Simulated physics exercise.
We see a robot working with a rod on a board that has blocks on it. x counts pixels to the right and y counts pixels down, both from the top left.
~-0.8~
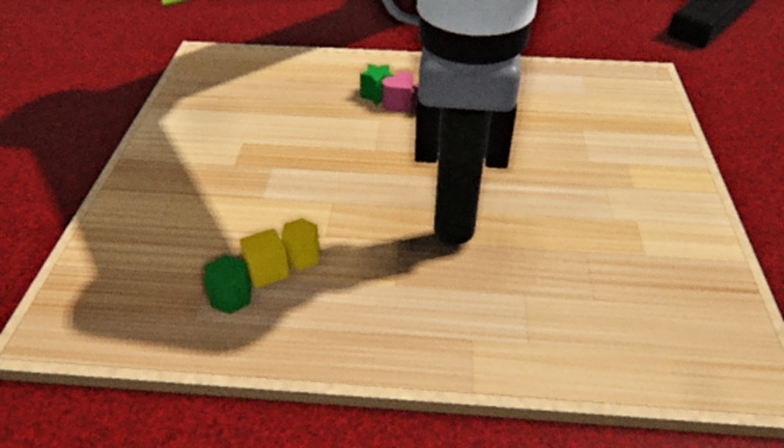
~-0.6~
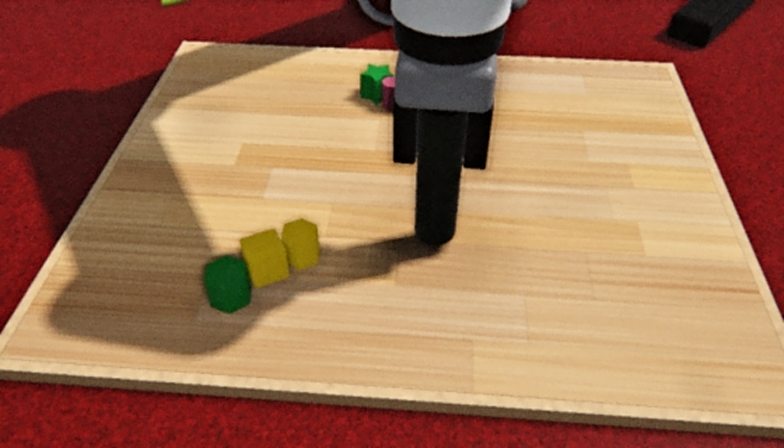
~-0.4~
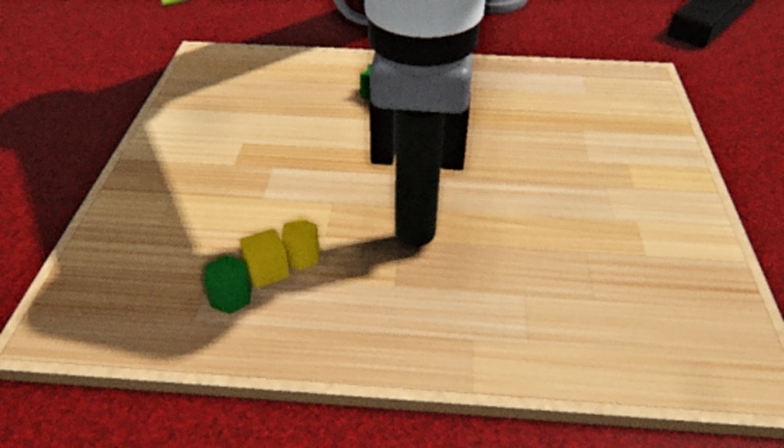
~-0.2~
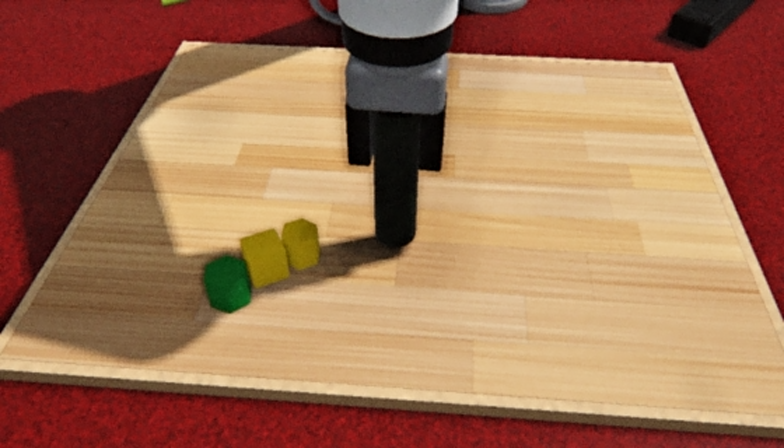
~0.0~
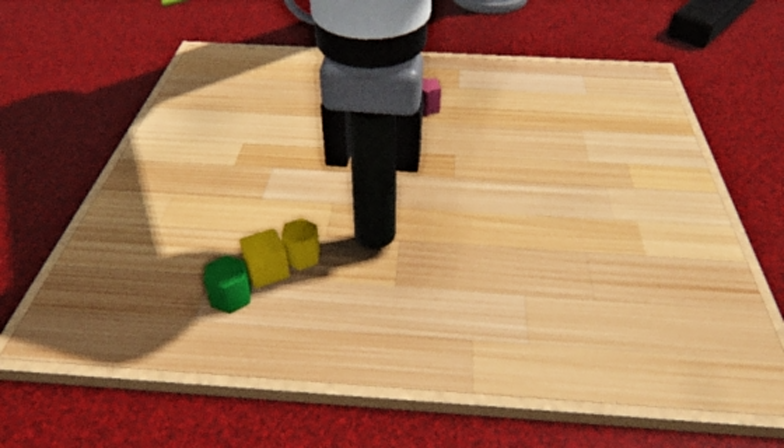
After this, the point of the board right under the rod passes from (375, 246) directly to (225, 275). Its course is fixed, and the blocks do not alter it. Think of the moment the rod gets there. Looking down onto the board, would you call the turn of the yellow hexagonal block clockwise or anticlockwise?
Direction: Clockwise.
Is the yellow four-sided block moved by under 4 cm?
No, I don't think so.
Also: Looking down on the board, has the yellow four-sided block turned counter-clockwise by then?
I expect so.
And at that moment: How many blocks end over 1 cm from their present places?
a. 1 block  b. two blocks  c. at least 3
c (at least 3)
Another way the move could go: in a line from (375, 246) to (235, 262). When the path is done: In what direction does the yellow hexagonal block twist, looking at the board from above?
My answer: Clockwise.
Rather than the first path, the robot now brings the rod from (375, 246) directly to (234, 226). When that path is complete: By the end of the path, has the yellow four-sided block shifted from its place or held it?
That block will leave its spot.
On the path given first. One third of the way, rod at (325, 246); yellow four-sided block at (251, 246), turned 25° anticlockwise; yellow hexagonal block at (283, 230).
Two thirds of the way, rod at (275, 256); green hexagonal block at (214, 278), turned 15° anticlockwise; yellow four-sided block at (226, 249), turned 55° anticlockwise; yellow hexagonal block at (246, 221), turned 45° clockwise.
At the end, rod at (222, 265); green hexagonal block at (210, 281), turned 25° anticlockwise; yellow four-sided block at (176, 254), turned 75° anticlockwise; yellow hexagonal block at (236, 219), turned 70° clockwise.
